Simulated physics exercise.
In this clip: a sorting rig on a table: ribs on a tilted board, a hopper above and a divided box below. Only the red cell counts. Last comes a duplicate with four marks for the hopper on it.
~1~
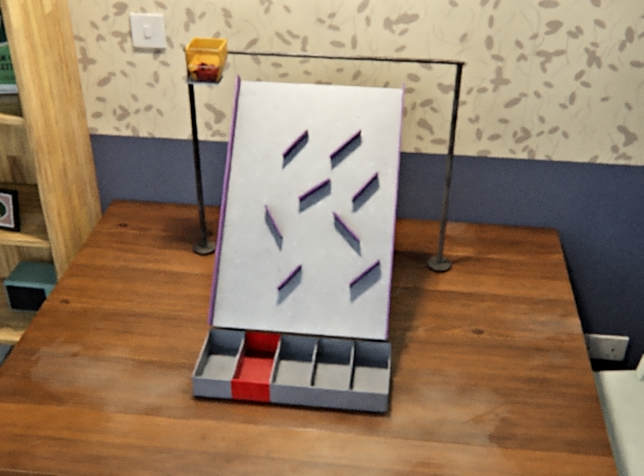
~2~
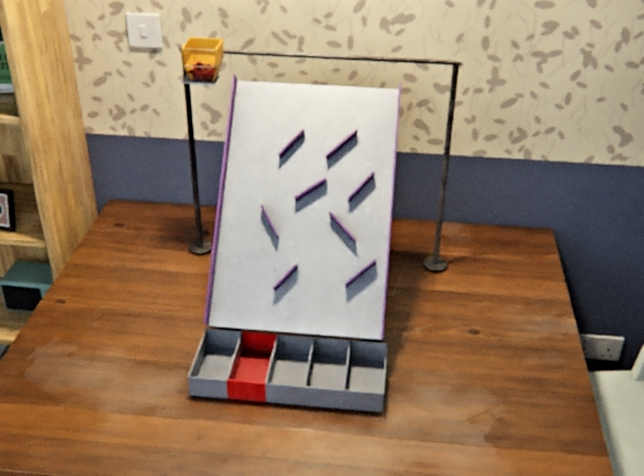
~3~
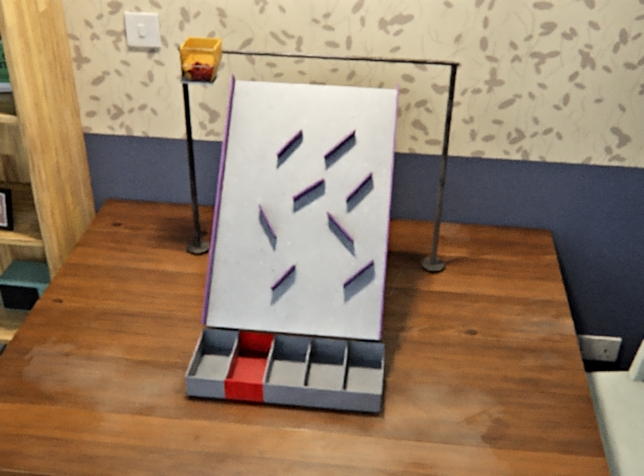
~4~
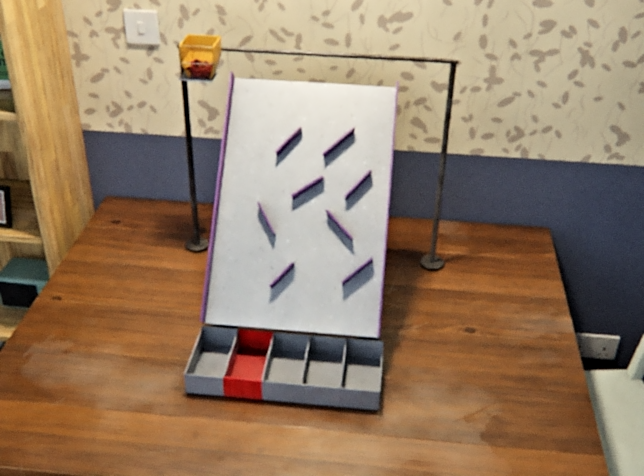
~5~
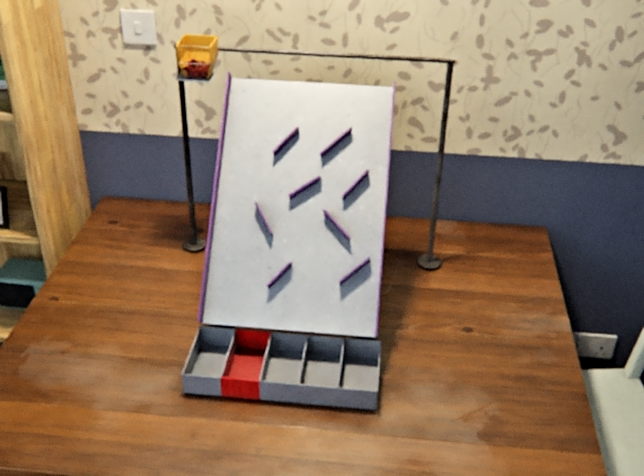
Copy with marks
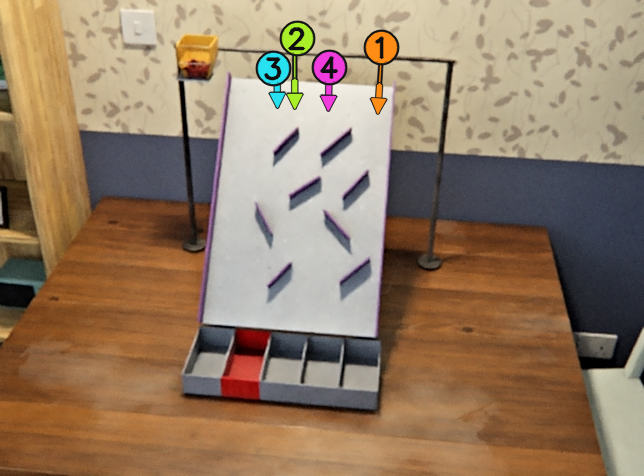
On a wooden table, a tilted white board with slanted ribs stood above a divided gray box with one red cell, an orange hopper at the upper left, while the view shifted only slightly.
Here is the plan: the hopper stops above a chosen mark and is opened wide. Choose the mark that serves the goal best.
Choose 4.
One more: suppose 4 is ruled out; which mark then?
Here it is mark 2.
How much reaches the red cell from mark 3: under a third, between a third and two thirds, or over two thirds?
It is under a third.
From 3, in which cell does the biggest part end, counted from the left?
The first from the left.
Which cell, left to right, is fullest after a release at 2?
The first from the left.
On the marked copy, mark 1 meets the board at (378, 108); mark 2 meets the board at (294, 103); mark 3 meets the board at (277, 102); mark 4 meets the board at (328, 105).
With 1, a stray few in the red cell, most in other cells, a small part outside the box.
With 2, a small part in the red cell, about two thirds in other cells, a small part held on the board, a small part outside the box.
With 3, a small part in the red cell, nearly all in other cells, a stray few outside the box.
With 4, most in the red cell, about a quarter in other cells.
